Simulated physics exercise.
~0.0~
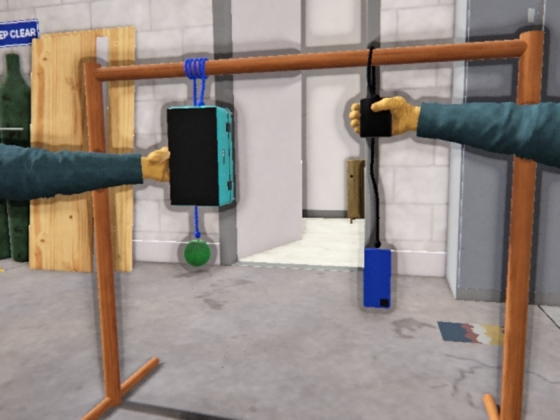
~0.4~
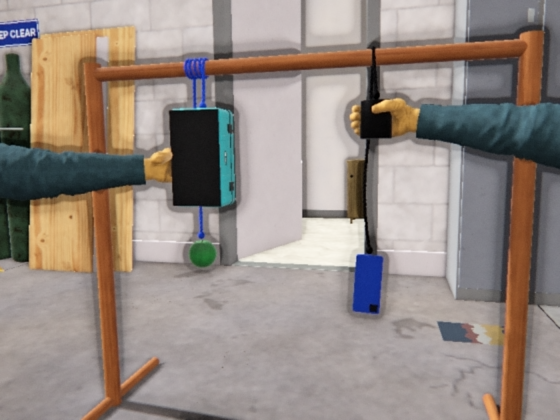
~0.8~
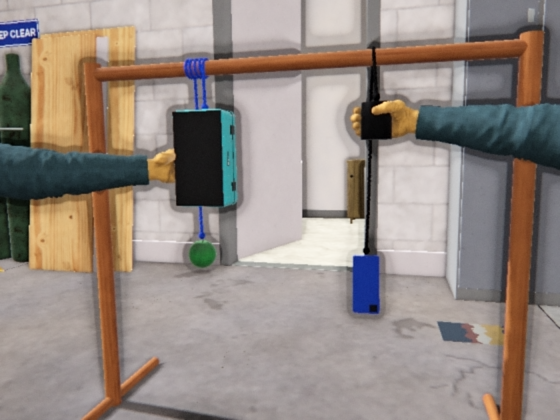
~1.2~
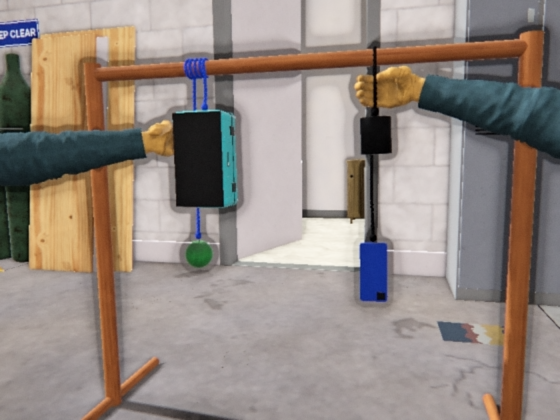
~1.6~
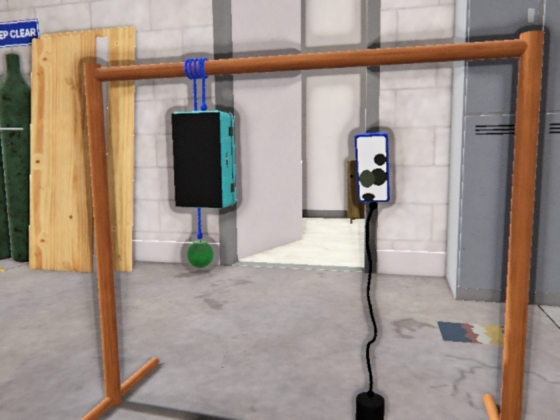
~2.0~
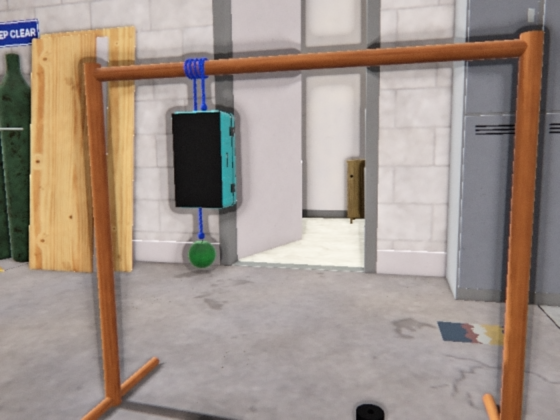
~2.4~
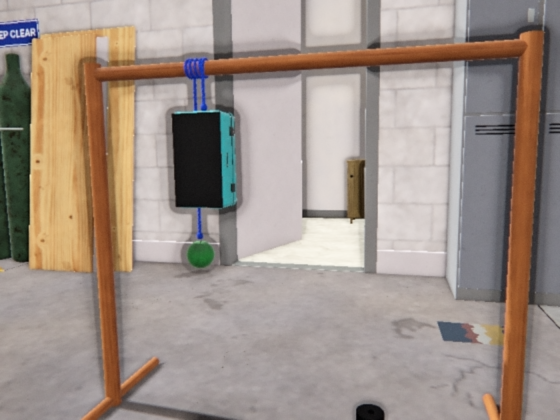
In a grey workshop with an open doorway and lockers behind, a still, front-on view shows an orange-brown rail frame. A turquoise case with a black front hangs on blue cord at left above a green ball, while a small black block and a blue phone hang on a dark cord at right. Two blue-sleeved hands hold the case and the block, and the phone sways slightly. The right hand lets go and draws back, then both arms are gone. The block drops to the floor as the phone rises, flipped over, then disappears from view. The case stays hanging, the block on the floor.
